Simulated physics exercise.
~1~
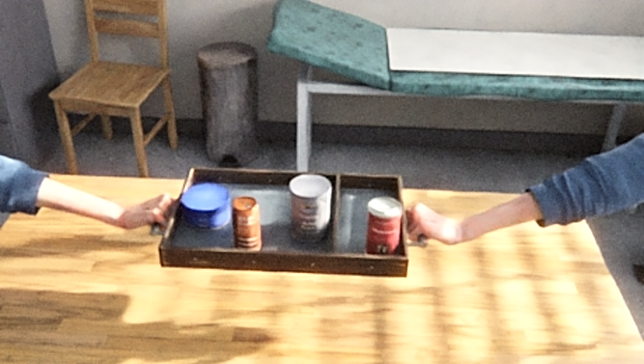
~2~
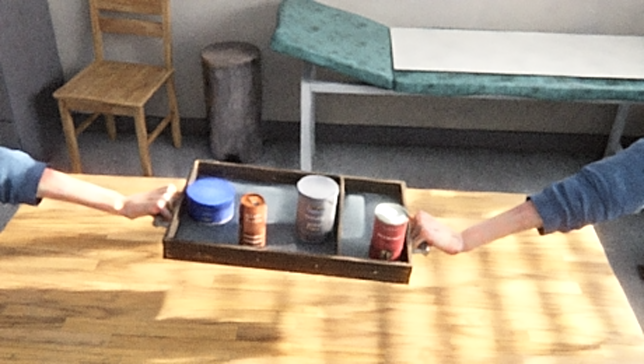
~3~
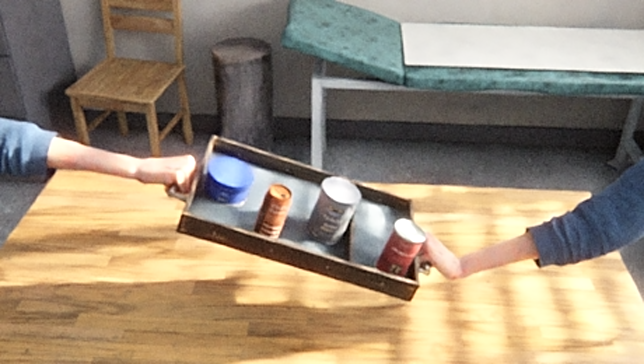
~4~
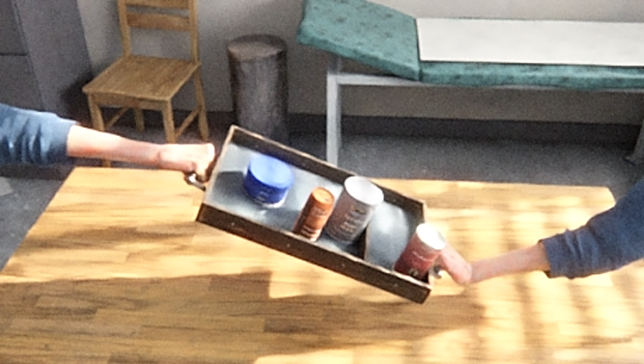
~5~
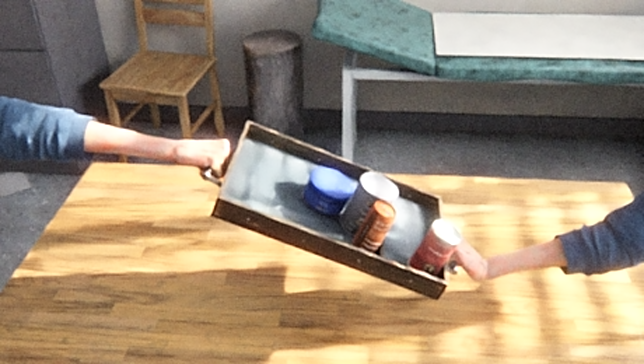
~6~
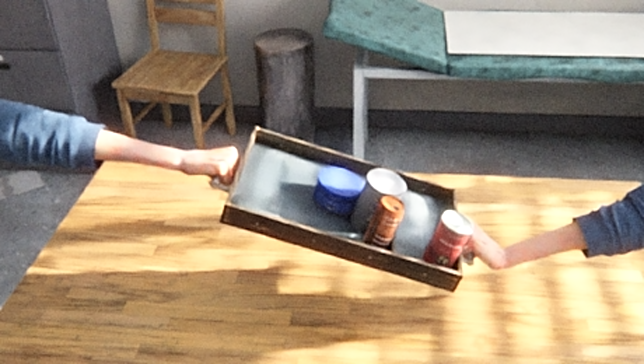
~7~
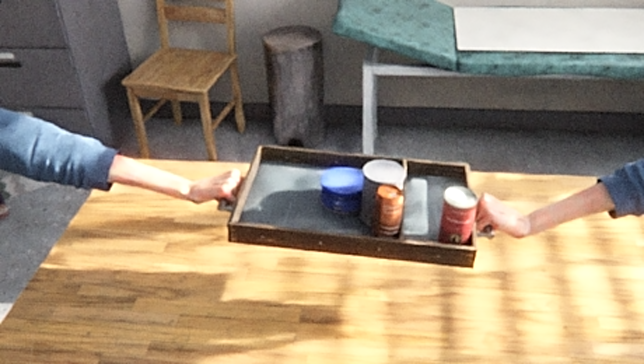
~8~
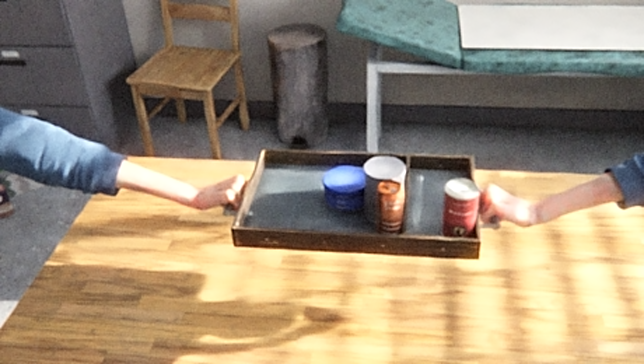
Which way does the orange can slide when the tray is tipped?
The orange can slides to the right, toward the lowered side of the tray, and ends up in front of the grey tin.
